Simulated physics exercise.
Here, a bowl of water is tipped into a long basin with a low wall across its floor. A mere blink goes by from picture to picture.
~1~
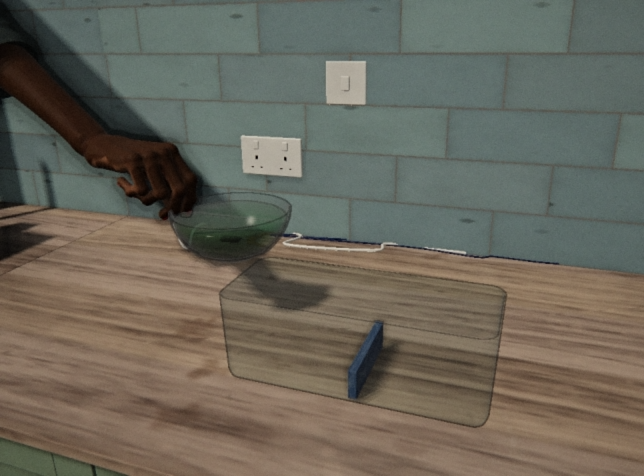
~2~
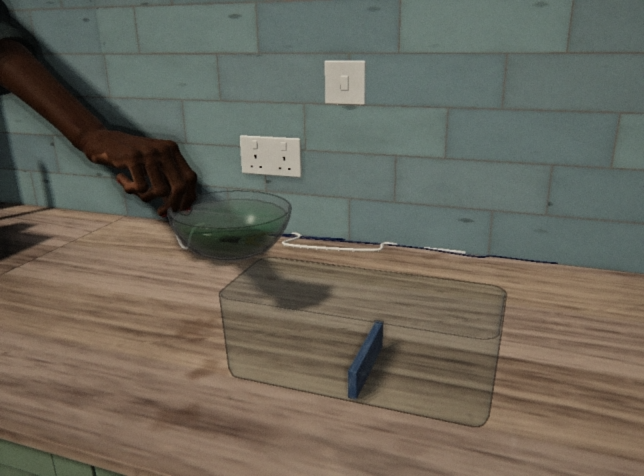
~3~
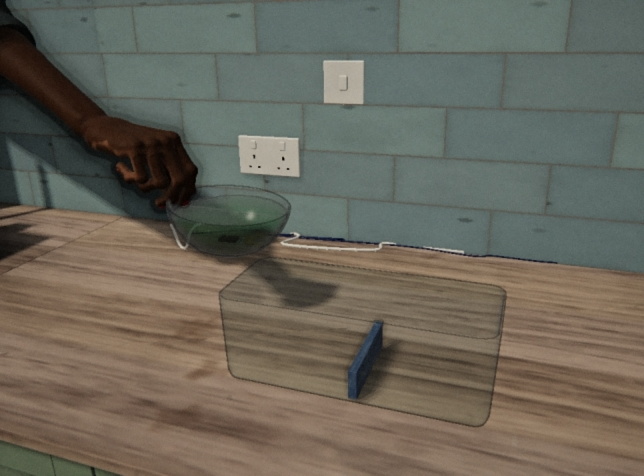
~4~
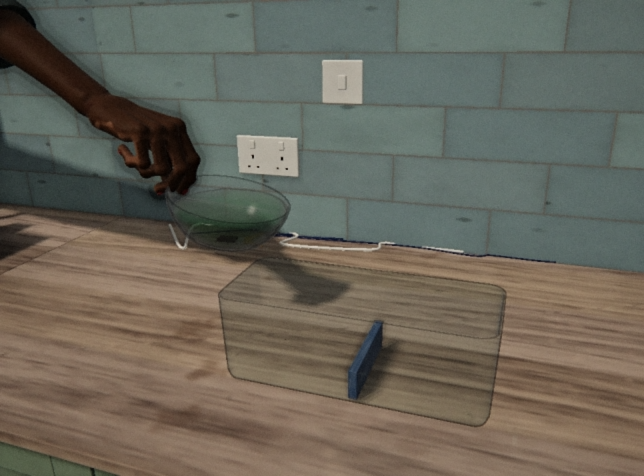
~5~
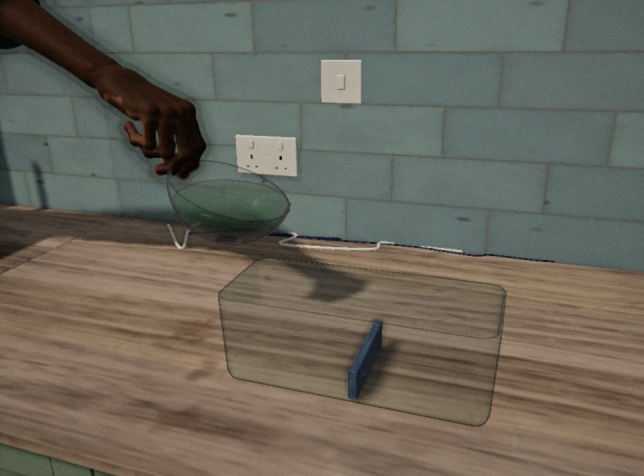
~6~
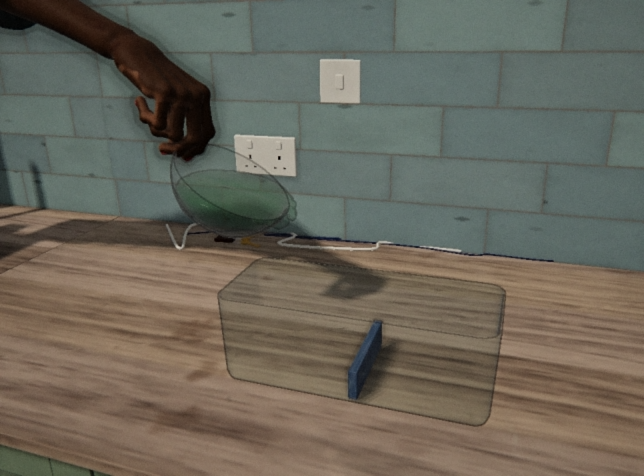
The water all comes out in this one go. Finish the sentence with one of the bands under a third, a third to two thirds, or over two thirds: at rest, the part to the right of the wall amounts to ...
At rest, the part to the right of the wall amounts to a third to two thirds.
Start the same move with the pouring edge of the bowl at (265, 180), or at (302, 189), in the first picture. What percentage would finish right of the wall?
In order, some 40 and 70 percent.
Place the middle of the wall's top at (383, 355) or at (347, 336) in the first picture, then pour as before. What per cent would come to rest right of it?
The first placement gives around 35 percent, the second 75 percent.
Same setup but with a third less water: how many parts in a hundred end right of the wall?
It would be somewhere near 45 %.
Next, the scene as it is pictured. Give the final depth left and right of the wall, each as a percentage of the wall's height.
30 per cent left, 40 per cent right.
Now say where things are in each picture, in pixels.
Tilt 0°; pouring edge (286, 216); surface from (185, 210) to (286, 220); the long basin's rim runs from (241, 276) to (503, 314); the wall's top is at (367, 346), in the first frame.
Tilt 1°; pouring edge (286, 216); surface from (184, 208) to (285, 219), in the second frame.
Tilt 6°; pouring edge (285, 216); surface from (184, 204) to (284, 216), in the third frame.
Tilt 12°; pouring edge (285, 217); surface from (183, 197) to (284, 212), in the fourth frame.
Tilt 21°; pouring edge (284, 217); surface from (184, 186) to (286, 210); 2 per cent is over the edge, in the fifth frame.
Tilt 32°; pouring edge (283, 217); surface from (186, 174) to (277, 203); 7 per cent is over the edge, in the sixth frame.
A moment on, the bowl is tipped on its side and 16 per cent is still to pour, 23 is left of the wall and 0 right of it.
Next, the bowl is tipped on its side and 0 per cent is still to pour, 30 is left of the wall and 68 right of it.
Then the bowl is tipped on its side and 0 per cent is still to pour, 35 is left of the wall and 52 right of it.
Later the bowl is tipped on its side and 0 per cent is still to pour, 41 is left of the wall and 56 right of it.
Finally, 41 per cent lies left of the wall, 56 right of it and 3 outside.
